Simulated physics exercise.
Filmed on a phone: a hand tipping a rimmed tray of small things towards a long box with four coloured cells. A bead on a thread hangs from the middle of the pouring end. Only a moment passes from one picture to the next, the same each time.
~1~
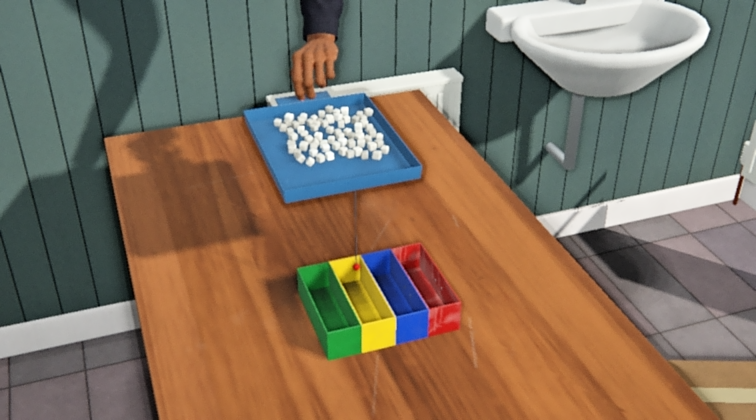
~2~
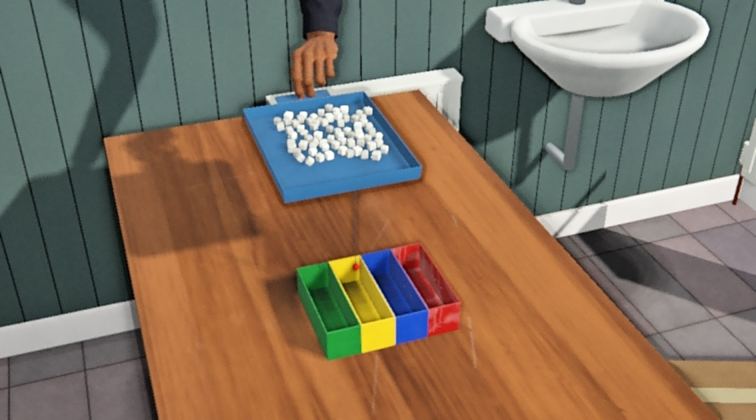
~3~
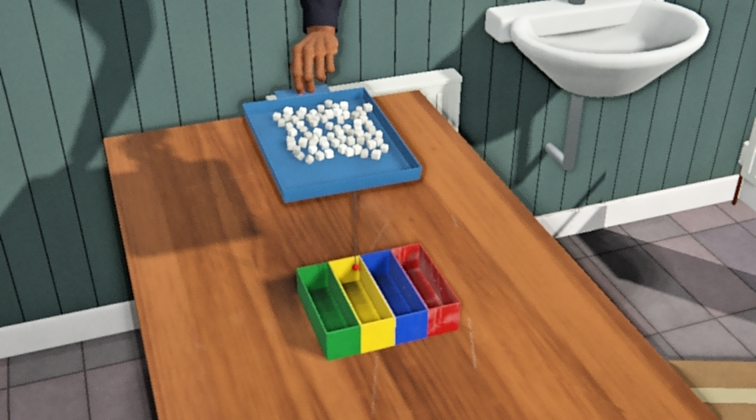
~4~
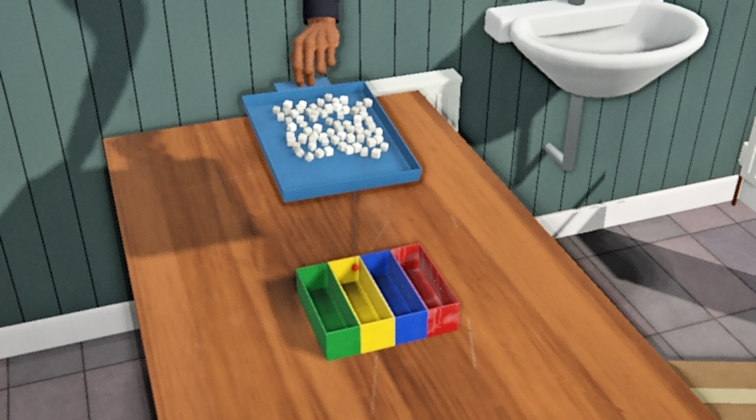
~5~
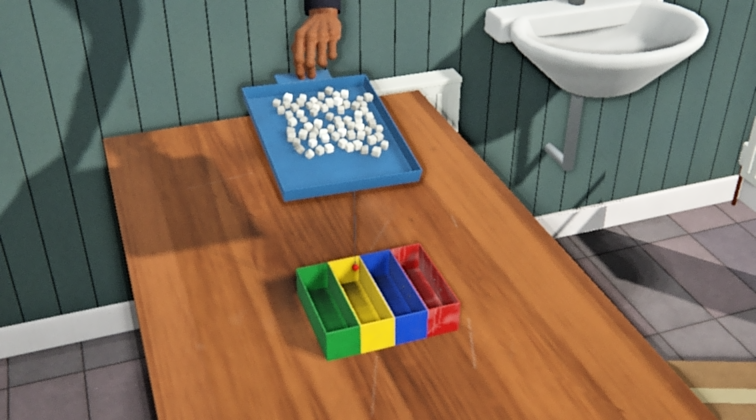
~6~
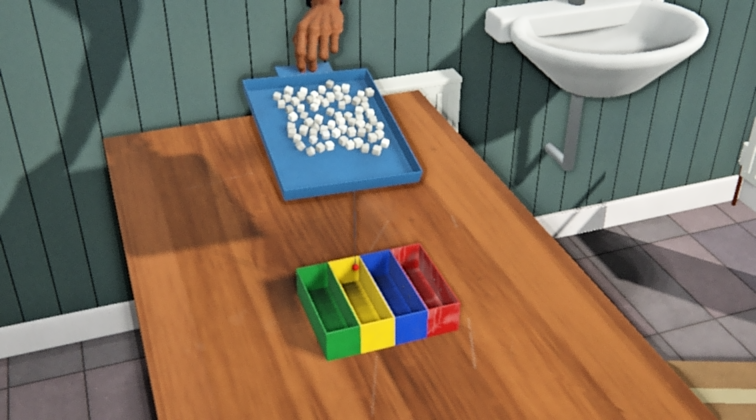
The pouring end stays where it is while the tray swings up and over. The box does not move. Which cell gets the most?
Most goes to the red cell.
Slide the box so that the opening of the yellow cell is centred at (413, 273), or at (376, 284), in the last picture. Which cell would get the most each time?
One: The yellow one. Two: The blue cell.
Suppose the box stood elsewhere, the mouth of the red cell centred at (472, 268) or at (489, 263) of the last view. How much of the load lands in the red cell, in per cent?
In turn 0 and 0 in a hundred.
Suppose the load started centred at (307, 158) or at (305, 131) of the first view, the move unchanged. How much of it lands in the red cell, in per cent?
The first gives 20 %, the second 40 %.
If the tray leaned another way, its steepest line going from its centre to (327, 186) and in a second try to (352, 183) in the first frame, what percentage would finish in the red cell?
The first gives 0 %, the second 20 %.
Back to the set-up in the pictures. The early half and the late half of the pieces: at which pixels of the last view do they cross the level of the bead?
Early half (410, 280), late half (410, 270).
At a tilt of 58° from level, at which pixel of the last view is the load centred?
Near (381, 163).
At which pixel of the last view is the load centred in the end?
At about (411, 314).
Just after the last frame, tray tipped steeply; every one on the tray.
A moment on, tray tipped right over; almost all on the tray; just a few in the yellow cell; just a few in the blue cell.
Further on, tray tipped past a quarter turn; roughly a third in the red cell; roughly a quarter in the blue cell; roughly a quarter in the yellow cell; just a few in the green cell; about a tenth falling or outside the box.
When it is over, tray tipped past a quarter turn; roughly a third in the red cell; roughly a quarter in the blue cell; roughly a quarter in the yellow cell; just a few in the green cell; about a tenth outside the box.
